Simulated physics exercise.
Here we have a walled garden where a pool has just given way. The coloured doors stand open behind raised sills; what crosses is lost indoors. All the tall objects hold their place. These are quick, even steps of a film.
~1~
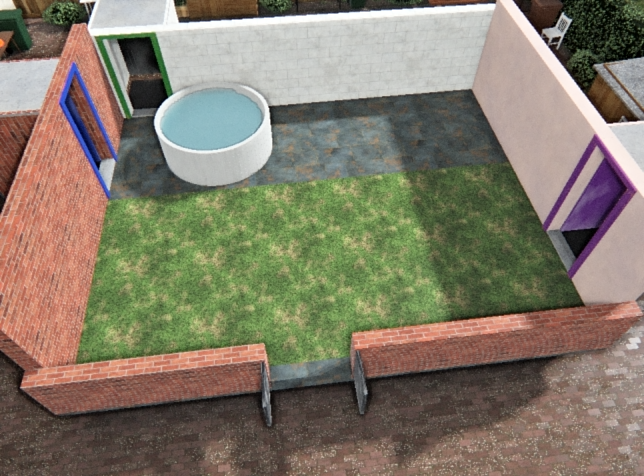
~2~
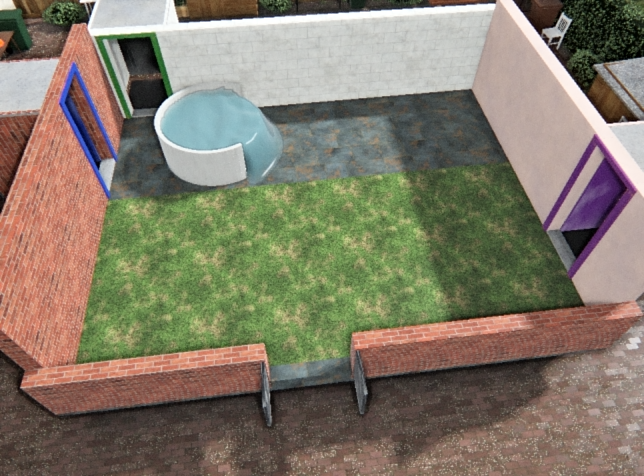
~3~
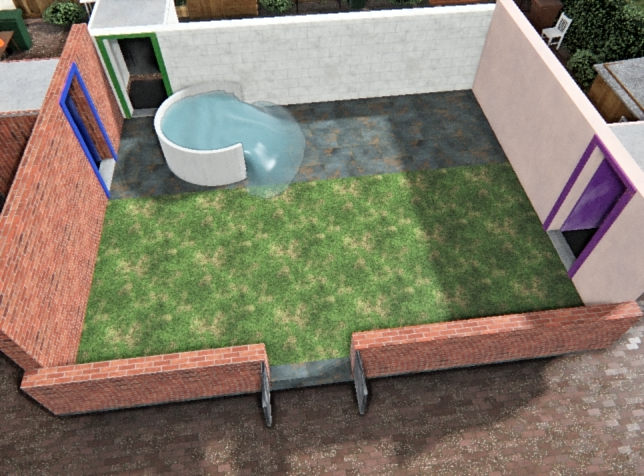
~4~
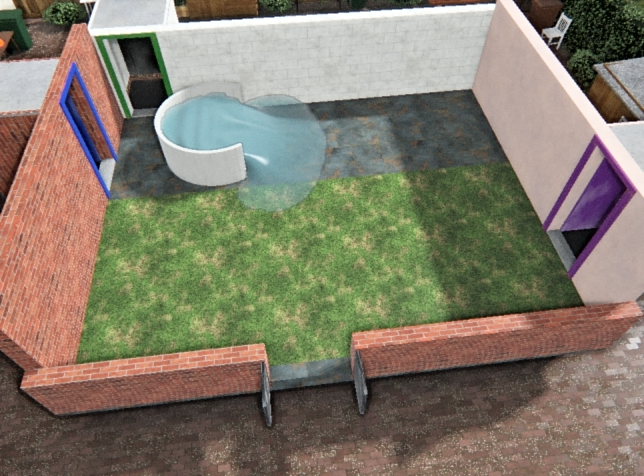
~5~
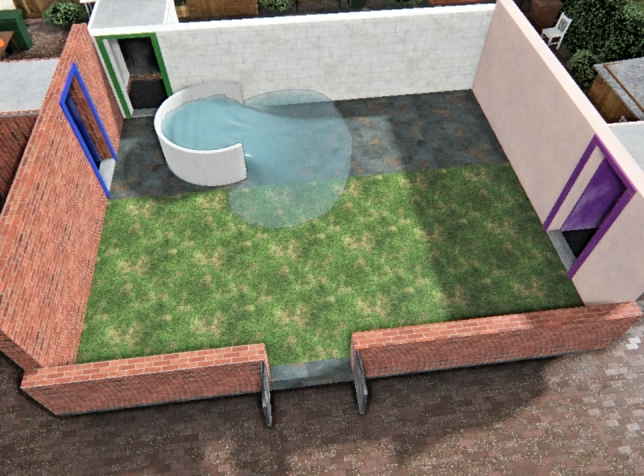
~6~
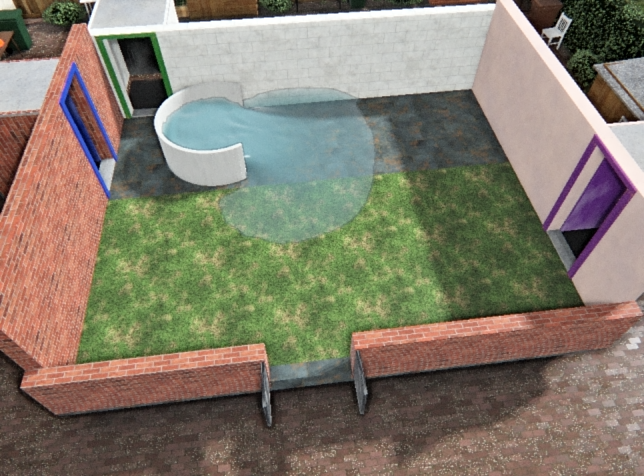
In the video, a round white pool in a walled garden opens on its right side, and water pours out, spreading in a widening, rounded sheet across the dark paving and onto the grass.
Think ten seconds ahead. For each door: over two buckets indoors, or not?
One by one: The green door stays under that; the blue door stays under that; the purple door takes more than that.
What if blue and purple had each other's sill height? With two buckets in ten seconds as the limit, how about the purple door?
Then: Purple door lets less in.
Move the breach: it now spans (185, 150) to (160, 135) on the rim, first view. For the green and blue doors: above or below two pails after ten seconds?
Green goes over, blue passes that mark.
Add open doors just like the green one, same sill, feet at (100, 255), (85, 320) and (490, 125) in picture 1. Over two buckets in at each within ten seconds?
In that order: Stays under, keeps below it, passes that mark.
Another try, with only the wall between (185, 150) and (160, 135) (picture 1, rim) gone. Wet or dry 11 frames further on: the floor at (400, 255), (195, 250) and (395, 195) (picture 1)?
As listed: Not flooded, awash, dry.
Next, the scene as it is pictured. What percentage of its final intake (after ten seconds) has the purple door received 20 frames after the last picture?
I make it 0 per cent.
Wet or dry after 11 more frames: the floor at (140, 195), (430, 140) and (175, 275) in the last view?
One after the other: Free of water, awash, free of water.
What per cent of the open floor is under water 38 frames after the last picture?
About 80 per cent.
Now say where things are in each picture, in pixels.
The first frame shows the pool at (213, 118) is whole and still.
In the second frame, the front is at a hidden place, out from the gap at (268, 135).
In the third frame, water pours out at (268, 136) and has run to (264, 195).
In the fourth frame, water pours out at (268, 138) and has run to (281, 208).
In the fifth frame, the front is at (290, 224), out from the gap at (268, 138).
In the sixth frame, water pours out at (268, 139) and has run to (330, 228).
A moment on, water covers 40 % of the floor; the green door wet at the sill, nothing in, the blue door not reached, the purple door not reached.
Next, water covers 50 % of the floor; the green door wet at the sill, nothing in, the blue door not reached, the purple door not reached.
Then, water covers 65 % of the floor; the green door wet at the sill, nothing in, the blue door wet at the sill, nothing in, the purple door wet at the sill, nothing in.
Later, water covers 80 % of the floor; the green door wet at the sill, nothing in, the blue door wet at the sill, nothing in, the purple door over two buckets in.
In the end, water covers 95 % of the floor; the green door wet at the sill, nothing in, the blue door wet at the sill, nothing in, the purple door over two buckets in.
